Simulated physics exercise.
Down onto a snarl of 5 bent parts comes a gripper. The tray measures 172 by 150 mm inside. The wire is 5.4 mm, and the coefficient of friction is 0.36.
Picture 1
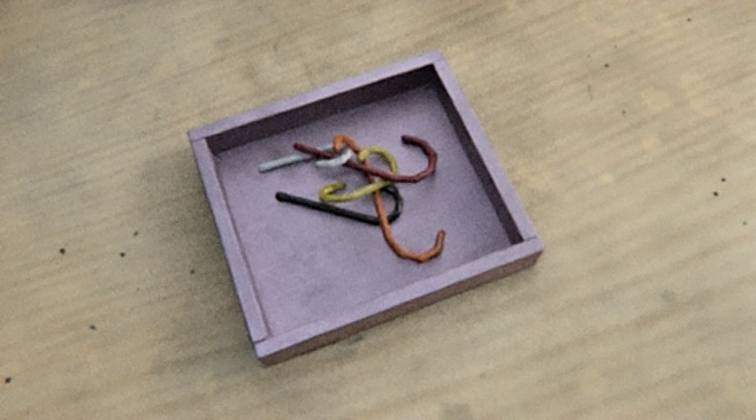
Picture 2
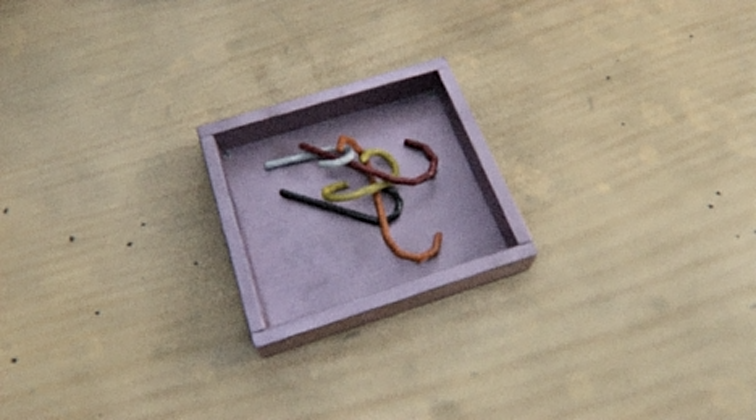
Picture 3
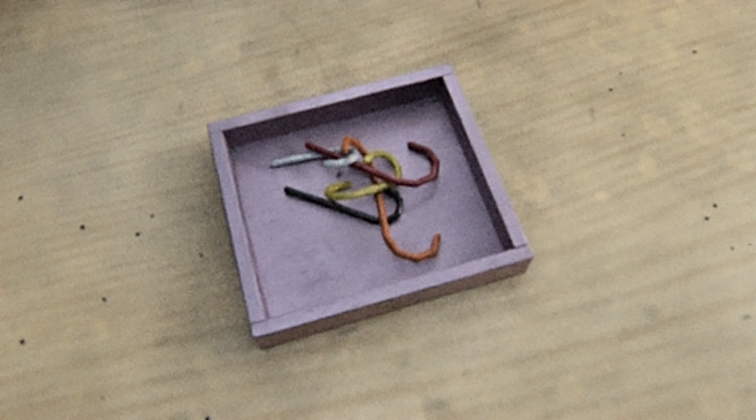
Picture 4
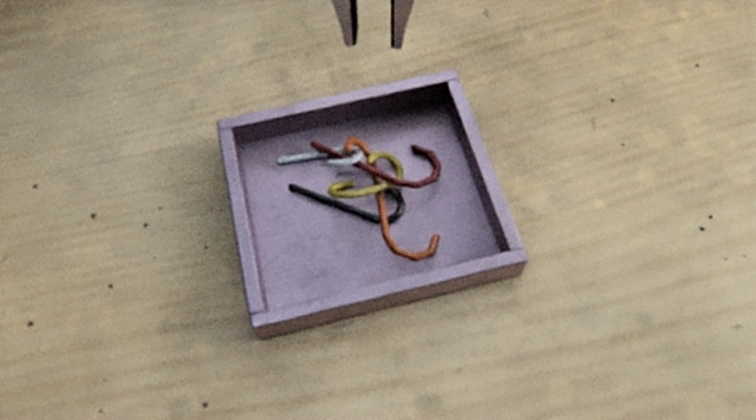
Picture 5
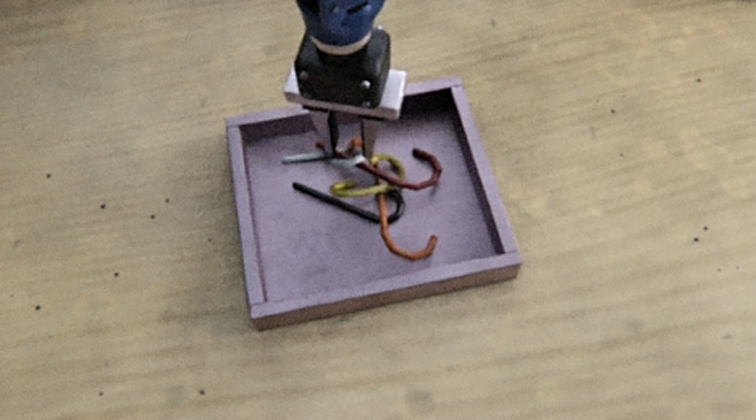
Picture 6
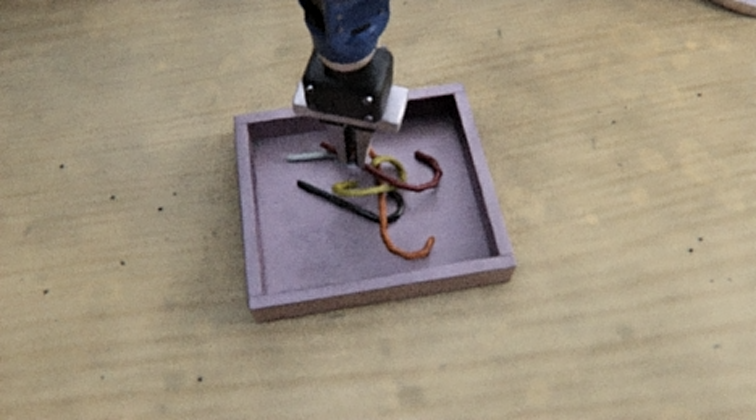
A gripper with a dark blue upper part comes down from the top into a square purple tray on a pale wooden surface, seen from above at an angle. In the tray lie five tangled hooks: white at upper left, dark red at upper right, yellow in the middle, black below, orange reaching lower right. The view drifts slightly throughout, and the fingers close on the orange hook.
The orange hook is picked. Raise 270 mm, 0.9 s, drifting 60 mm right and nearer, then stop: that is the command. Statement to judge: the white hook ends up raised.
It ends up still in the tray.
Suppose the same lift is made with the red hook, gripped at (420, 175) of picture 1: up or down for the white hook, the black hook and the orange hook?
Result: White hook raised; black hook not raised; orange hook not raised.
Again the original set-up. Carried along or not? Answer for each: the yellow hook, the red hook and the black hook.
Yellow hook hangs on, red hook up, black hook down.
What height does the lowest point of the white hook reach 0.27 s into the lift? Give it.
I'd say close to 0 mm.
Then, 0.27 s into the lift, lowest point more than 20 mm over the tray floor, orange hook 58 mm, yellow hook 46 mm, red hook 32 mm.
Then, 0.50 s into the lift, lowest point more than 20 mm over the tray floor, orange hook 159 mm, yellow hook 142 mm, red hook 110 mm.
Then, 0.90 s into the lift, lowest point more than 20 mm over the tray floor, orange hook 273 mm, yellow hook 256 mm, red hook 197 mm.
End, hanging orange hook 273 mm, yellow hook 264 mm, red hook 187 mm; the other 2 are down.
